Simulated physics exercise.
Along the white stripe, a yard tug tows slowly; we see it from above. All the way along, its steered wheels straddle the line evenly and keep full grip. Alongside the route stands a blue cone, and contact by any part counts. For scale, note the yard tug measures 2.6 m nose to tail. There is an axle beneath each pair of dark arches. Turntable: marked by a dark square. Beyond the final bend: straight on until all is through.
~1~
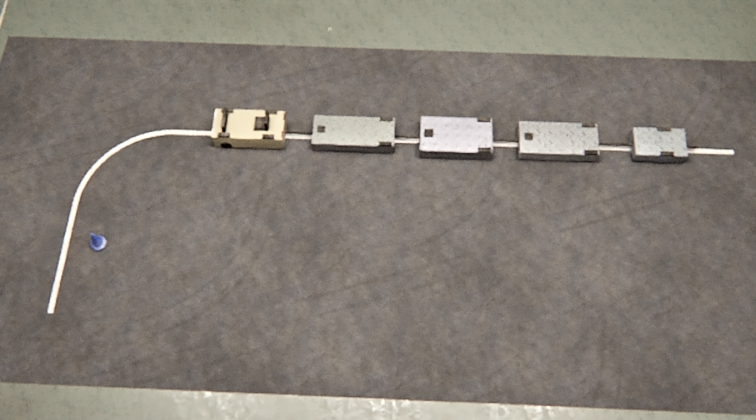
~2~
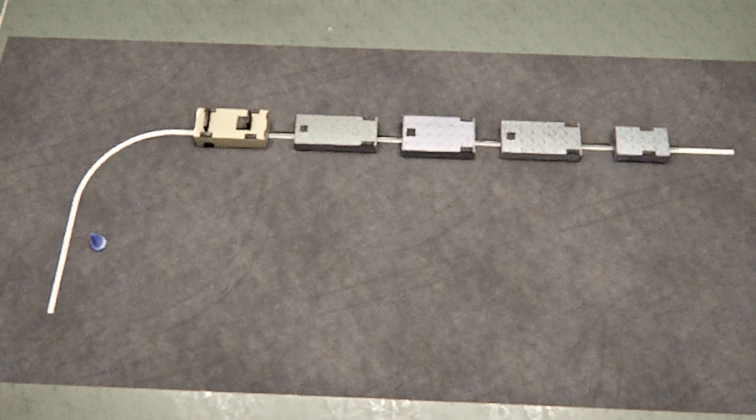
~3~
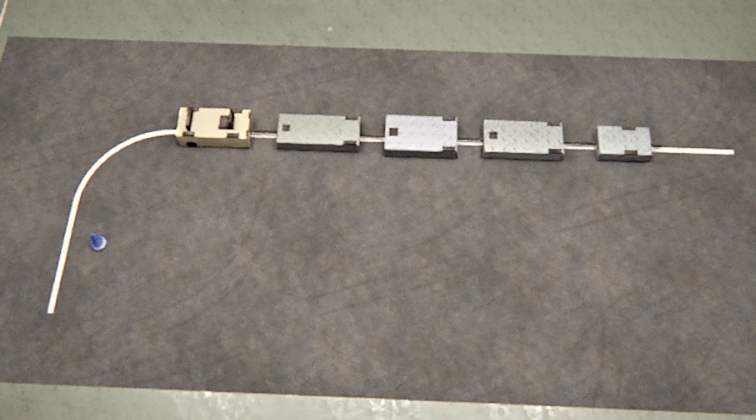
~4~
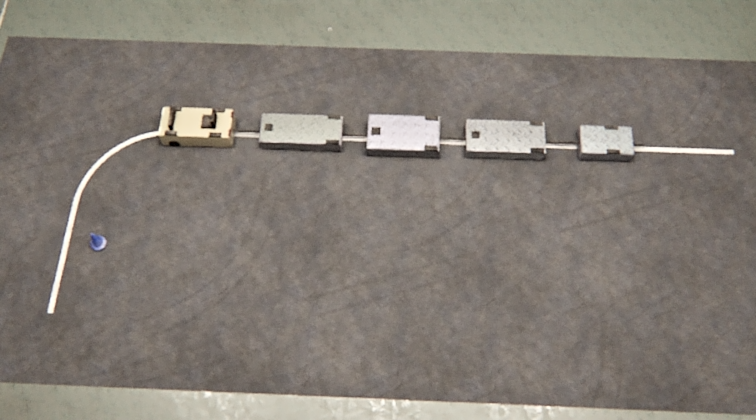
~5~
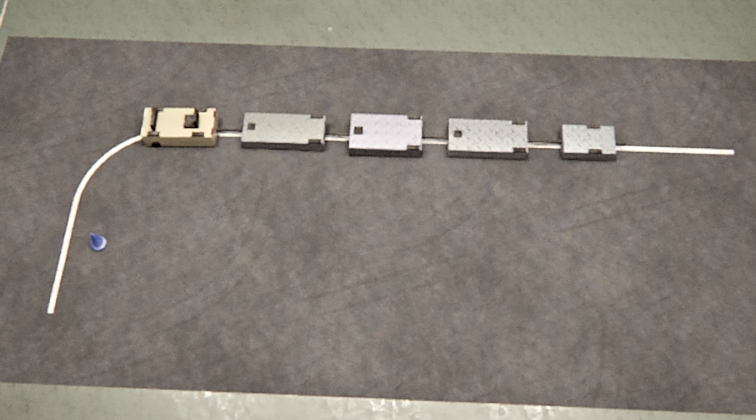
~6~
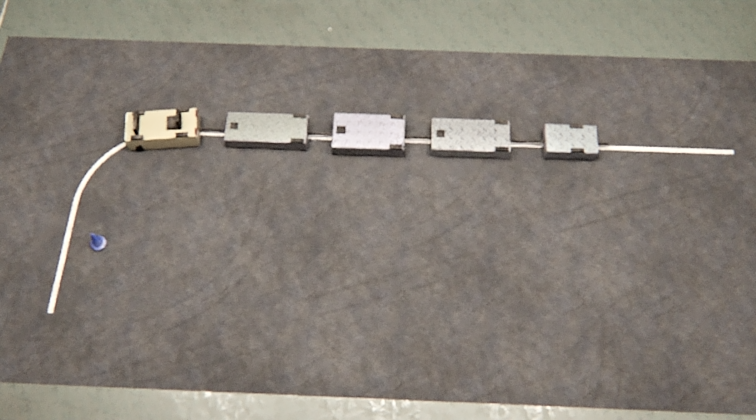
We see a tan vehicle towing four grey trailers slowly leftward along a white stripe on a dark grey surface, reaching the start of the stripe's curve and turning slightly, while a small blue object sits beside the stripe.
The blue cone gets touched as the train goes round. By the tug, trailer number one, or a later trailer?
Answer: Nearest trailer.
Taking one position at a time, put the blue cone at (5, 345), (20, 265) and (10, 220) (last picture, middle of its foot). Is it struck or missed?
In the first spot it is left alone, in the second left alone, and in the third left alone.
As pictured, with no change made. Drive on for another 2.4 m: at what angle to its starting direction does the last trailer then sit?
Around 0 degrees.
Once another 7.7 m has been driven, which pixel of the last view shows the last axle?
The axle is about at (397, 132).
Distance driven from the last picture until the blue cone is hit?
Contact happens once about 8.5 m more has been driven.
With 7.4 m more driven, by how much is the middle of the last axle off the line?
I'd put the gap at around 5 cm.
8.7 m further on, the last axle is at (373, 131) of the last picture, 5 cm off the line; the first trailer has hit blue.
17.4 m further on, the last axle is at (171, 171) of the last picture, 195 cm off the line.
26.0 m further on, the last axle is at (37, 382) of the last picture, 35 cm off the line; 1 of 1 struck in all.
